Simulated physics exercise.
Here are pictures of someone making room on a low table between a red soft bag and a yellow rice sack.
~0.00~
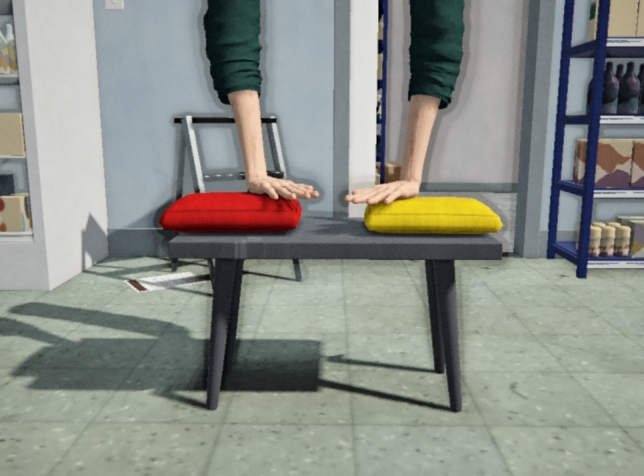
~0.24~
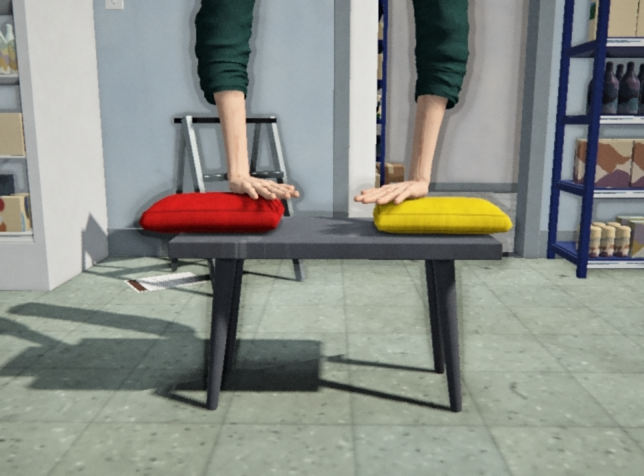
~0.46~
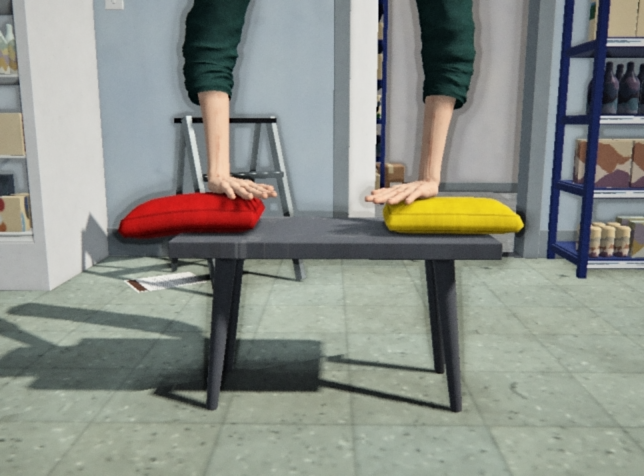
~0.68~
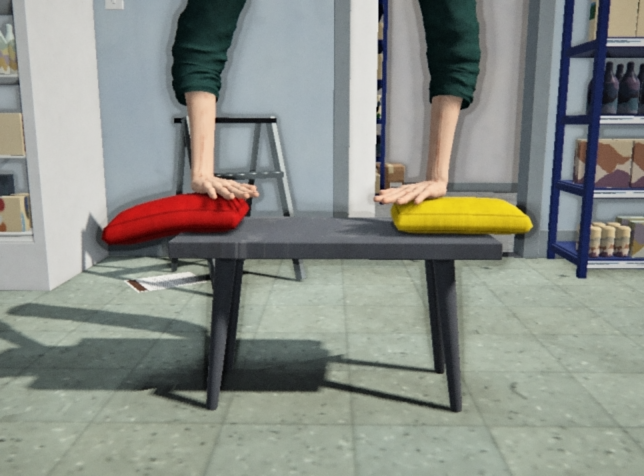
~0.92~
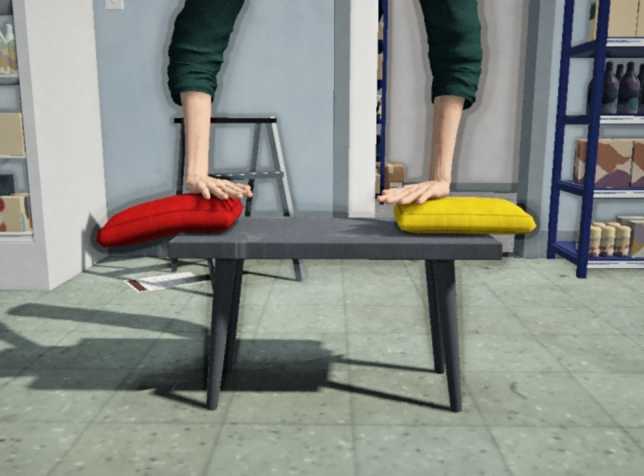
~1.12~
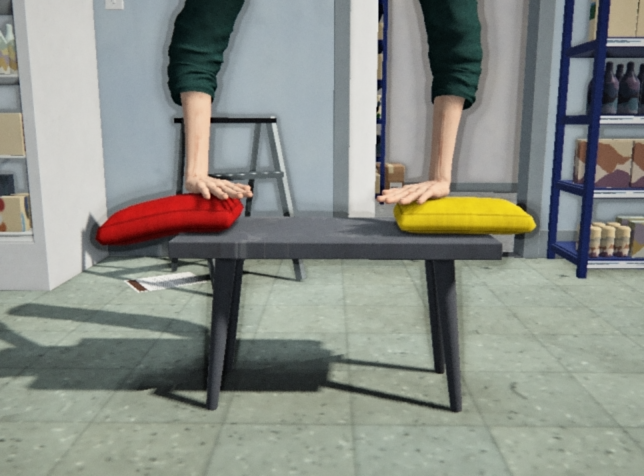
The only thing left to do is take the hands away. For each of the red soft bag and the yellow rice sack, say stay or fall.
Result: The red soft bag does not stay; the yellow rice sack does not leave.
After 1.48 s, soft bag falling near (161, 261); rice sack as it was left.
After 1.74 s, soft bag on the floor near (131, 362); rice sack as it was left.
In the end, soft bag on the floor near (106, 372); rice sack as it was left. The red soft bag goes down and the yellow rice sack stays up there.
